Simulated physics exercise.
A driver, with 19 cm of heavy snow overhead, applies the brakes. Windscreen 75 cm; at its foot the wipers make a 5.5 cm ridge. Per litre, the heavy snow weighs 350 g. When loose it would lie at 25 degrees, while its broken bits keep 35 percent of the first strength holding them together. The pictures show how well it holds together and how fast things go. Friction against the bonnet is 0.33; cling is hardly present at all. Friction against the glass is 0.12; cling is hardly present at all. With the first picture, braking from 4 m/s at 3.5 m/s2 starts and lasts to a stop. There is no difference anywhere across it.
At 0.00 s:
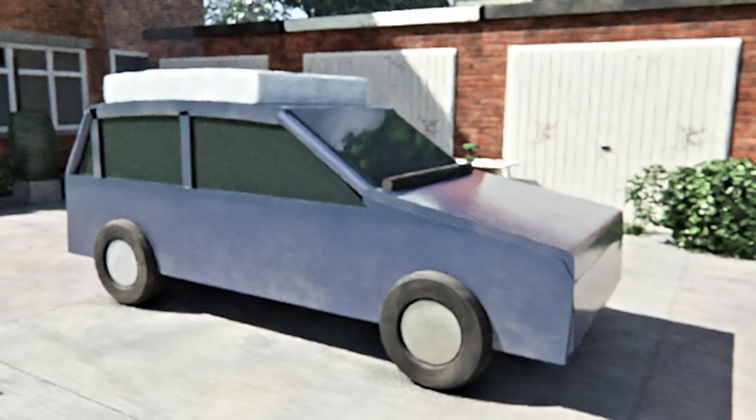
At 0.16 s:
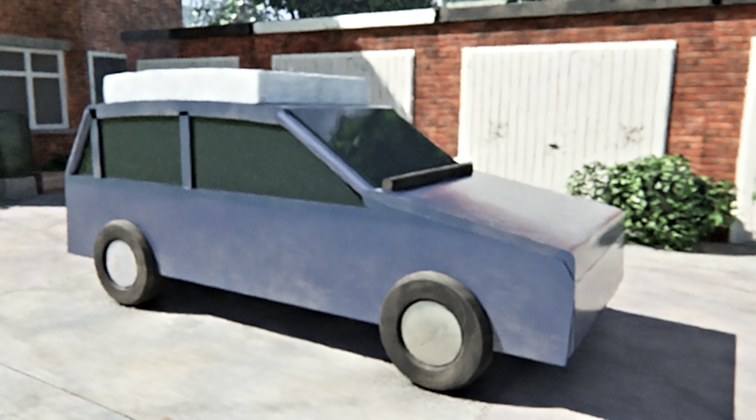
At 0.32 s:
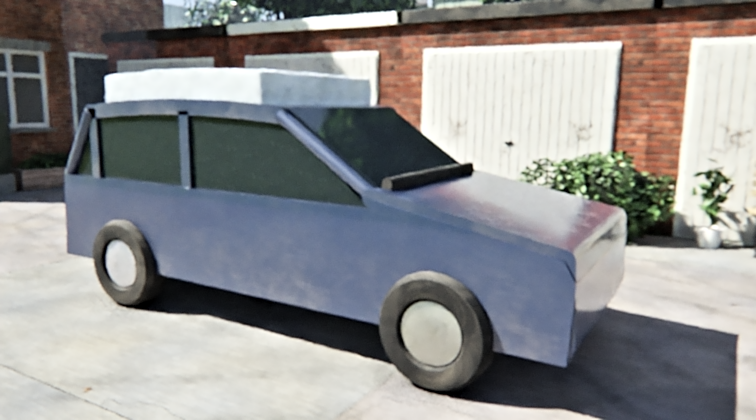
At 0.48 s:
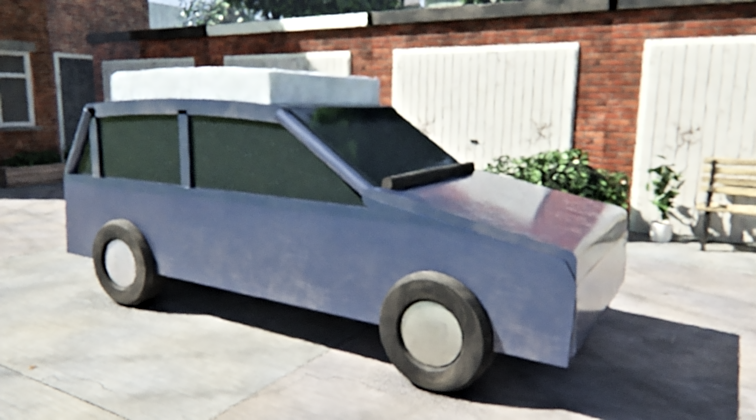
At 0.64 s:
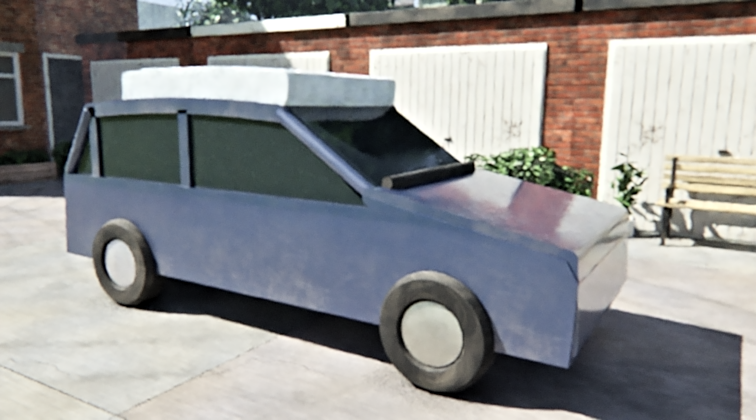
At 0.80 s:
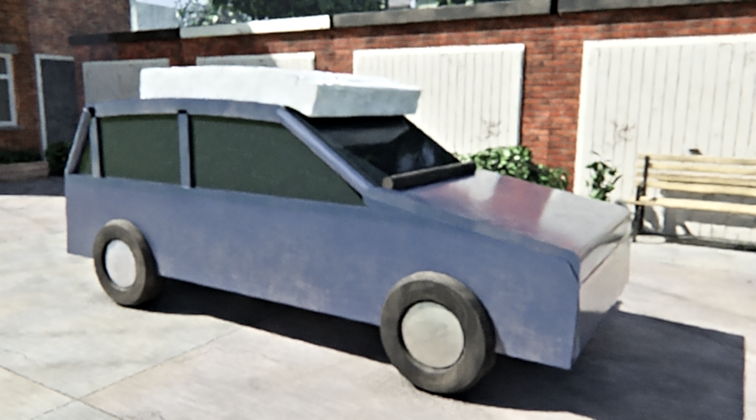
The clip shows a blue car with a thick white slab of snow on its roof moving right past brick walls and white doors, slowing as the slab slides forward until its front edge juts over the windscreen.
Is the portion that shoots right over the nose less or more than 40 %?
The portion that shoots right over the nose is more than 40 %.
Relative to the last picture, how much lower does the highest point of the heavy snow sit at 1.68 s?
Roughly 45 cm.
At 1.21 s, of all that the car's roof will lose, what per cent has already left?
Roughly 70 percent.
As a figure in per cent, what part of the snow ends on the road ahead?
Estimate: Near 75 %.
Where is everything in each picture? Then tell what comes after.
Front end of the heavy snow at (257, 80), in the first picture.
Front end of the heavy snow at (257, 71), in the second picture.
Front end of the heavy snow at (260, 77), its middle shifted 2.4 cm, in the third picture.
Front end of the heavy snow at (269, 77), its middle shifted 9.5 cm, in the fourth picture.
Front end of the heavy snow at (286, 78), its middle shifted 22 cm, 2 % of it past the top of the windscreen, in one piece, in the fifth picture.
Front end of the heavy snow at (316, 91), its middle shifted 40 cm, 15 % of it past the top of the windscreen, cracking, in the sixth picture.
By 1.21 s, 32 % of the snow is on the roof, 47 % on the glass, 21 % on the bonnet and none has gone off the nose.
By 1.68 s, none of the snow is on the roof, 7 % on the glass, 85 % on the bonnet and 9 % has gone off the nose.
By 2.16 s, none of the snow is on the roof, 6 % on the glass, 43 % on the bonnet and 51 % has gone off the nose.
By 2.64 s, none of the snow is on the roof, 6 % on the glass, 20 % on the bonnet and 75 % has gone off the nose.
By 2.80 s, at the end, none of the snow is on the roof, 6 % on the glass, 20 % on the bonnet and 75 % has gone off the nose.
